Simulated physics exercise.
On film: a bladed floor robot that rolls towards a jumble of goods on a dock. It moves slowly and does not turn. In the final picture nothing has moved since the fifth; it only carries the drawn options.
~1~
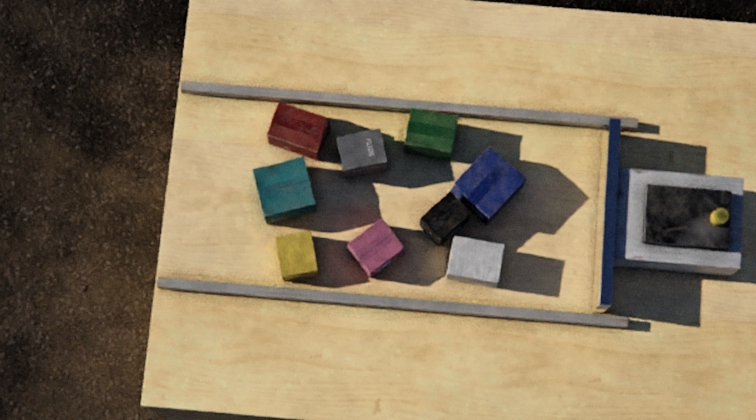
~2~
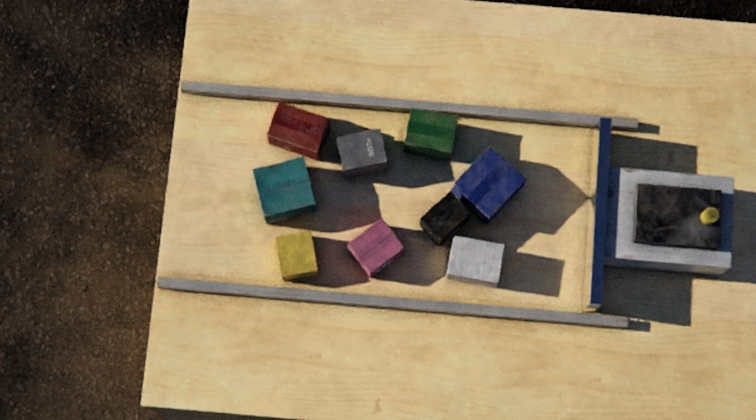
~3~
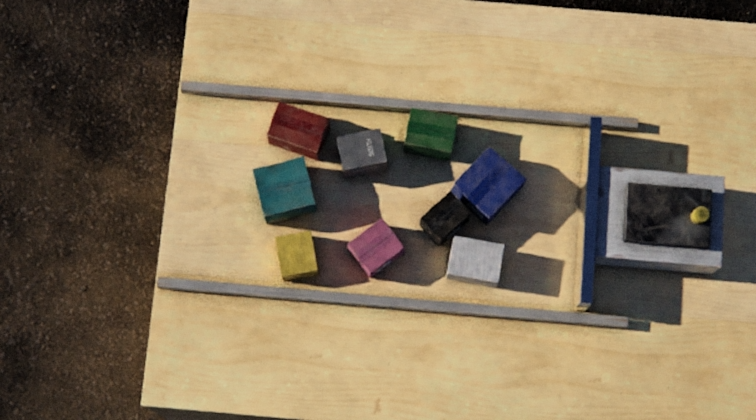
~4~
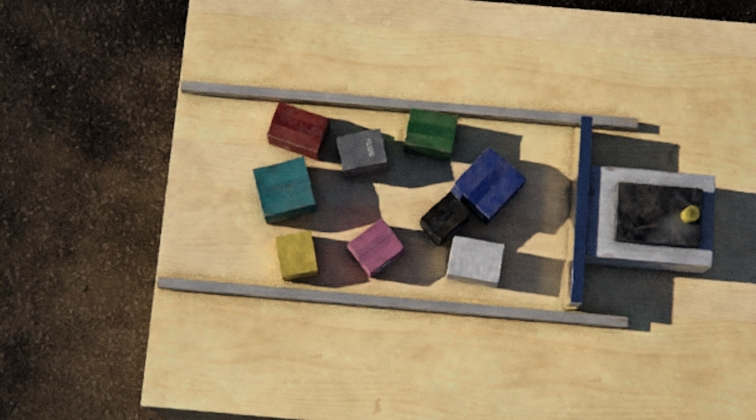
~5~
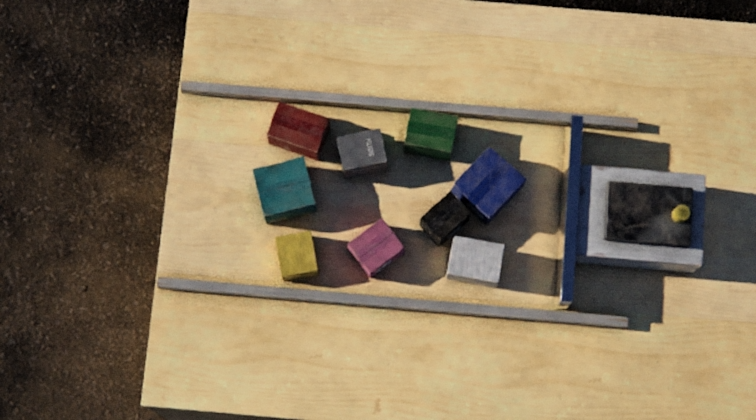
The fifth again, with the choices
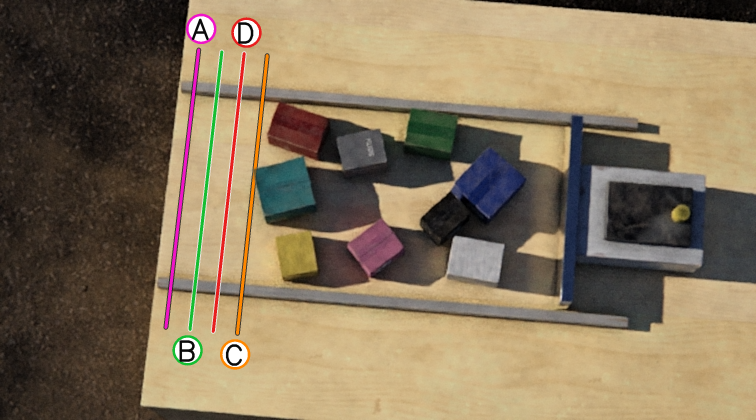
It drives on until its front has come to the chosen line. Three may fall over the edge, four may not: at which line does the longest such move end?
C is the last line within the limit.
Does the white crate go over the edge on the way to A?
Yes.
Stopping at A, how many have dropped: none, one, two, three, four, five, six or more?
In all, six or more.
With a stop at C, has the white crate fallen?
No.
On the marked copy, A at (183, 186); B at (206, 188); C at (253, 192); D at (229, 190).
Following C. Soon after the start, robot (527, 203); pink parcel (352, 265); white crate (420, 268).
Later, robot (413, 194); red box (231, 117); yellow crate (225, 253).
In the end, robot (323, 186); red box over the edge; turquoise box over the edge; three fallen.
As for the rest, A drops nine; B drops six; D drops six.
